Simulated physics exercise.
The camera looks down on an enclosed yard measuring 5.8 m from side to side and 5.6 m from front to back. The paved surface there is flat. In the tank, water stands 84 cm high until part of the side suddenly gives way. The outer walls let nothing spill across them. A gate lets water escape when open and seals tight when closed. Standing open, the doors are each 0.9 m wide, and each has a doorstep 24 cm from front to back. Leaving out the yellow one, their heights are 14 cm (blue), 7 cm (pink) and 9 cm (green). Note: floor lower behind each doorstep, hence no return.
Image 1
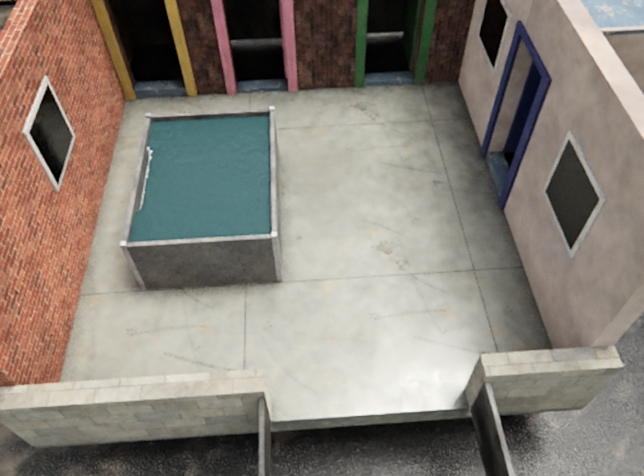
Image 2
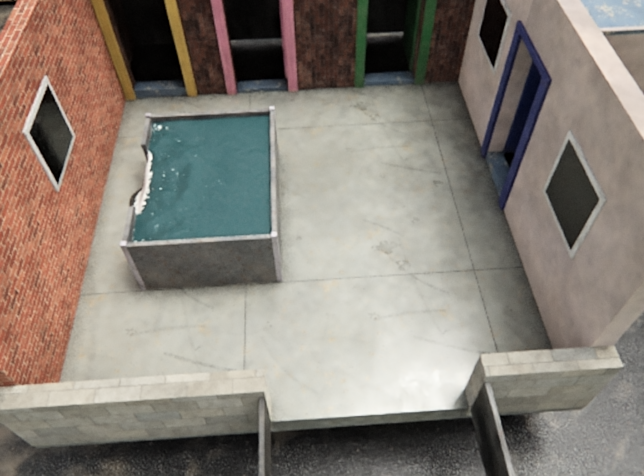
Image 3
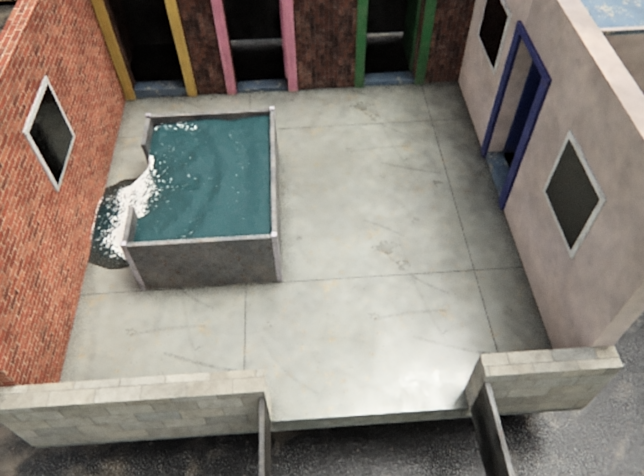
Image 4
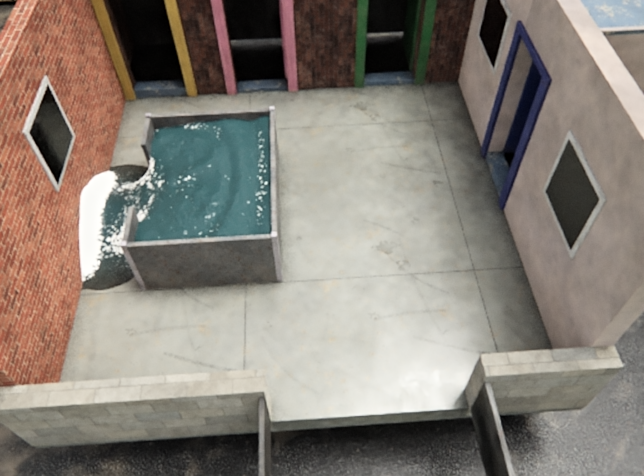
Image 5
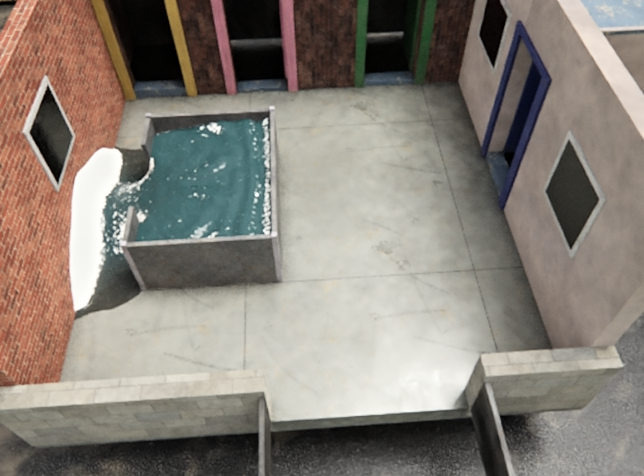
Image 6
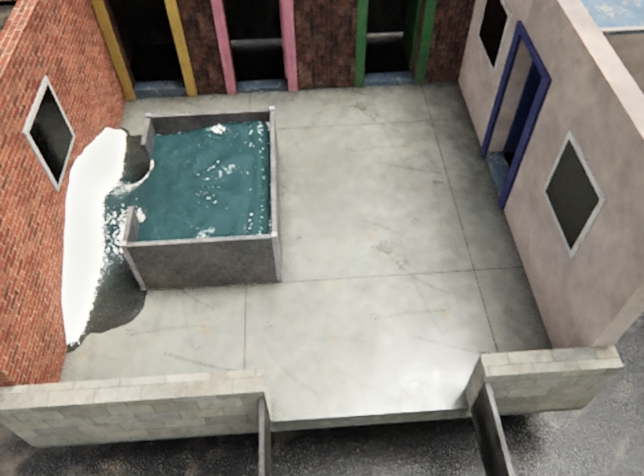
A rectangular tank of teal water stands toward the left of a pale paved yard, seen from a fixed, high viewpoint. Yellow, pink and green doorways line the back between brick walls, with a blue one on the right. Water breaks through the tank's left side, pours out in white foam, reaches the brick wall and spreads along it both ways, while the tank's surface ripples.
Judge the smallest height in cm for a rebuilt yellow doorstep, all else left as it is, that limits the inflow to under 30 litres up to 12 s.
Roughly 32 cm at the least.
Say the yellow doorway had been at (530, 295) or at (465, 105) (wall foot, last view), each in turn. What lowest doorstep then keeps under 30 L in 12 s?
About 11.0 cm for the first and 13.0 cm for the second.
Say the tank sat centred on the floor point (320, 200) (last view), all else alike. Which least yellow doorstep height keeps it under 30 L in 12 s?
You'd need some 31 cm.
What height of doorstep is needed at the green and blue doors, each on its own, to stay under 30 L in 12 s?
You'd want about 9.0 centimetres at green and about 11.0 centimetres at blue.
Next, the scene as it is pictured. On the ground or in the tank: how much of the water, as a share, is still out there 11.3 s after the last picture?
I'd put it at about 78 per cent.
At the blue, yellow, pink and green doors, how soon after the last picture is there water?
Blue at 3.4 s, yellow at 0.3 s, pink at 0.8 s and green at 1.6 s.
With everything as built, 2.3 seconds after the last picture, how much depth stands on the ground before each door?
Lab note, depth in cm: Blue 0; yellow 28; pink 9; green 3.
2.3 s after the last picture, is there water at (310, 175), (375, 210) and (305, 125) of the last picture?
1: Unwetted; 2: Unwetted; 3: Awash.
Then, 0.7 s after the last picture water covers 25 % of the floor, deepest (62 cm) near (97, 228); 13 cm at the yellow door, 15 litres in over its 16 cm doorstep.
Then, 2.3 s after the last picture water covers 65 % of the floor, deepest (38 cm) near (97, 228); 28 cm at the yellow door, 202 litres in over its 16 cm doorstep.
Then, 11.3 s after the last picture water covers 100 % of the floor, deepest (12 cm) near (287, 189); 8 cm at the yellow door, 279 litres in over its 16 cm doorstep.
At the yellow door as built, the water peaked near 36 cm, 1.5 s after the last picture.
Run again over the same 12 s with other heights there, 56 litres in over 28 cm, 7 litres over 37.5 cm. The limit of 30 litres is kept from about 32 cm up.
